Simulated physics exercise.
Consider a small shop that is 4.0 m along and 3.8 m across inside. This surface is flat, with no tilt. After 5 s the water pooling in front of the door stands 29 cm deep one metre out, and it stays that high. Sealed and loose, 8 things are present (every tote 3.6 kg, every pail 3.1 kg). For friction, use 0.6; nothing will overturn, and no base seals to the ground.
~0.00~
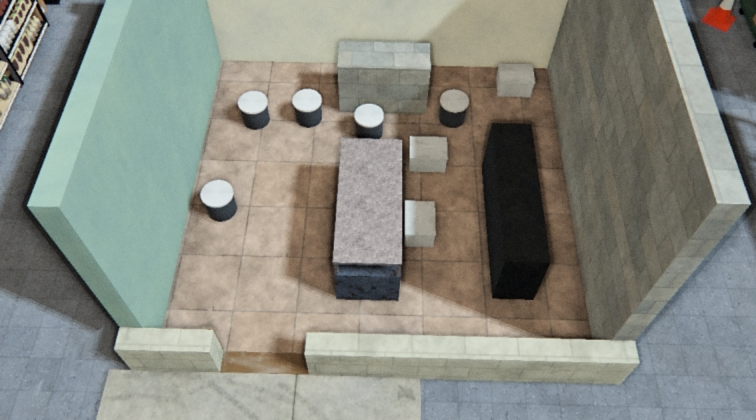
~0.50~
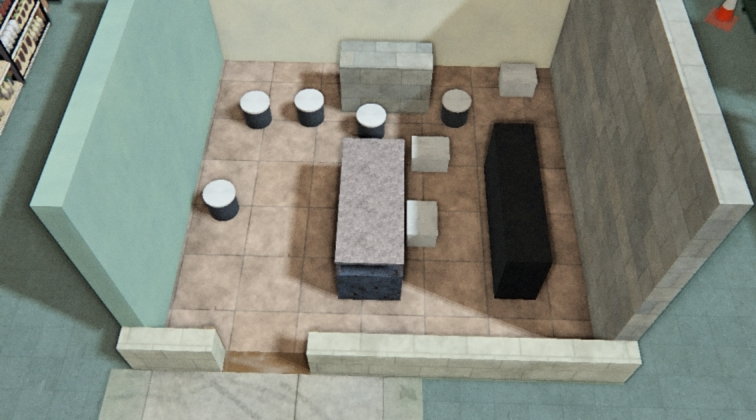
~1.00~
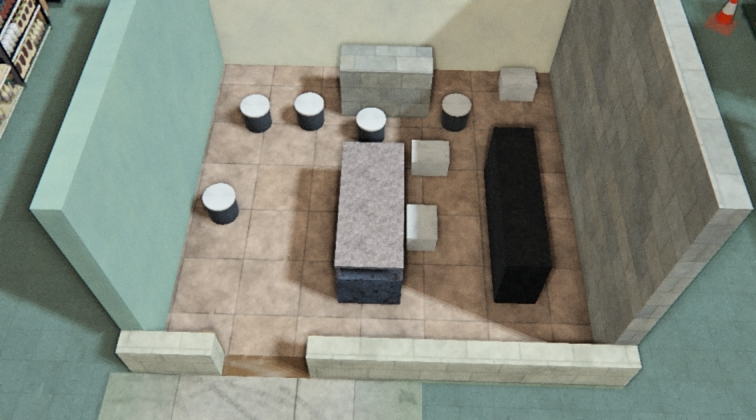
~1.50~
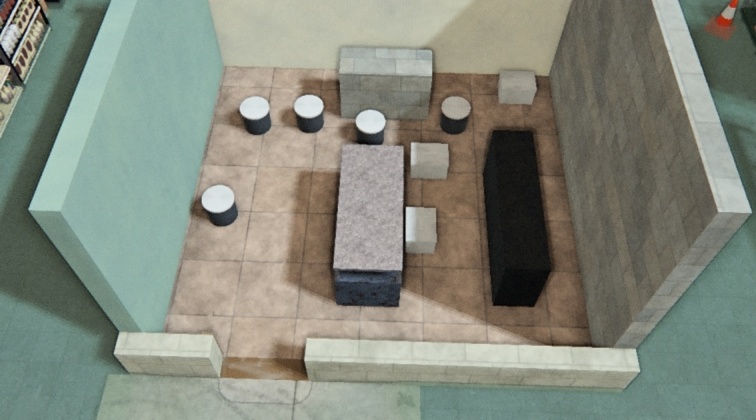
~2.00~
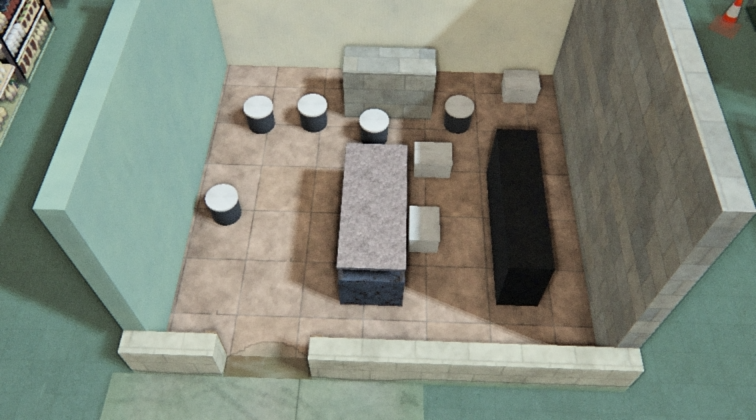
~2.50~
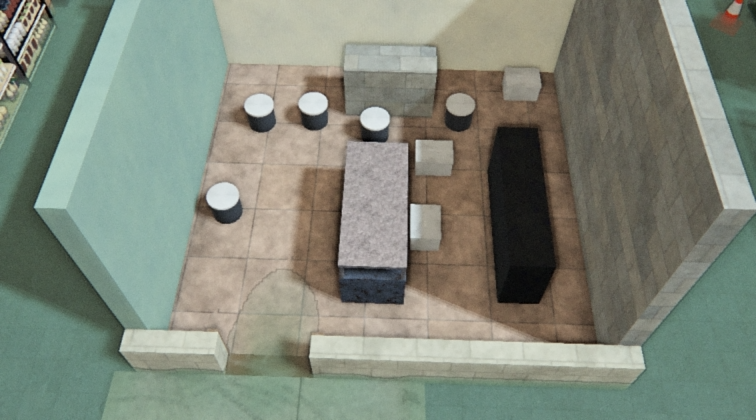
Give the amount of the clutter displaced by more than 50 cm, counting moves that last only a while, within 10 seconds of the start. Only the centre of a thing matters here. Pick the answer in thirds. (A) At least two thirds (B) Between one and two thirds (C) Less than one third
At least two thirds (A).
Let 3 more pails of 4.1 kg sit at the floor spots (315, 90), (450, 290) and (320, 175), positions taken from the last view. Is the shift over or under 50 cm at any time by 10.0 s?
Note, in order of listing: Crosses the threshold, stays below the threshold, crosses the threshold.
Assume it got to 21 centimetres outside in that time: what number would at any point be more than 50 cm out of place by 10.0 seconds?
Count under that change: 4.
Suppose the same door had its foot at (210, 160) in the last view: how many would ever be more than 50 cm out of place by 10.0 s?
The answer then is 7.
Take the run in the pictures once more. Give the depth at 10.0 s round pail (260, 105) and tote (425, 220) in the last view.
Depth approx. 15 cm / 2 cm.
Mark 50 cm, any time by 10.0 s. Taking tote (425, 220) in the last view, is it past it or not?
That one comes out within the limit.
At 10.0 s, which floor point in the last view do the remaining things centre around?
I'd put it around (424, 174).
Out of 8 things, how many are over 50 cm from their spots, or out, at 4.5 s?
By that time the total stands at 0.
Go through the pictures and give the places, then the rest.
A tote at (420, 218) rests on the ground; a pail at (253, 102), on the bottom; water covers 0.0 m2; 0 of 8 have shifted, in the first frame.
A tote at (422, 218) rests on the ground; a pail at (255, 102) rests on the ground; 0.0 m2 under water; 0 of 8 have shifted, in the second frame.
A tote at (422, 221) rests on the ground; a pail at (255, 105), on the bottom; 0.0 m2 under water; 0 of 8 have shifted, in the third frame.
A tote at (421, 224) rests on the ground; a pail at (254, 107) rests on the ground; water covers 0.0 m2; 0 of 8 have shifted, in the fourth frame.
A tote at (425, 223) rests on the ground; a pail at (258, 106), on the bottom; 0.0 m2 under water; 0 of 8 have shifted, in the fifth frame.
A tote at (426, 221), on the bottom; a pail at (259, 105), on the bottom; 0.5 m2 under water; 0 of 8 have shifted, in the sixth frame.
After 3.5 s 0 of 8 are over 50 cm from their spots; 0 afloat.
After 4.5 s 0 of 8 are over 50 cm from their spots; 0 afloat.
After 7.0 s 3 of 8 are over 50 cm from their spots; 3 afloat.
After 10.0 s 6 of 8 are over 50 cm from their spots, and 7 have been at some point; 6 afloat.
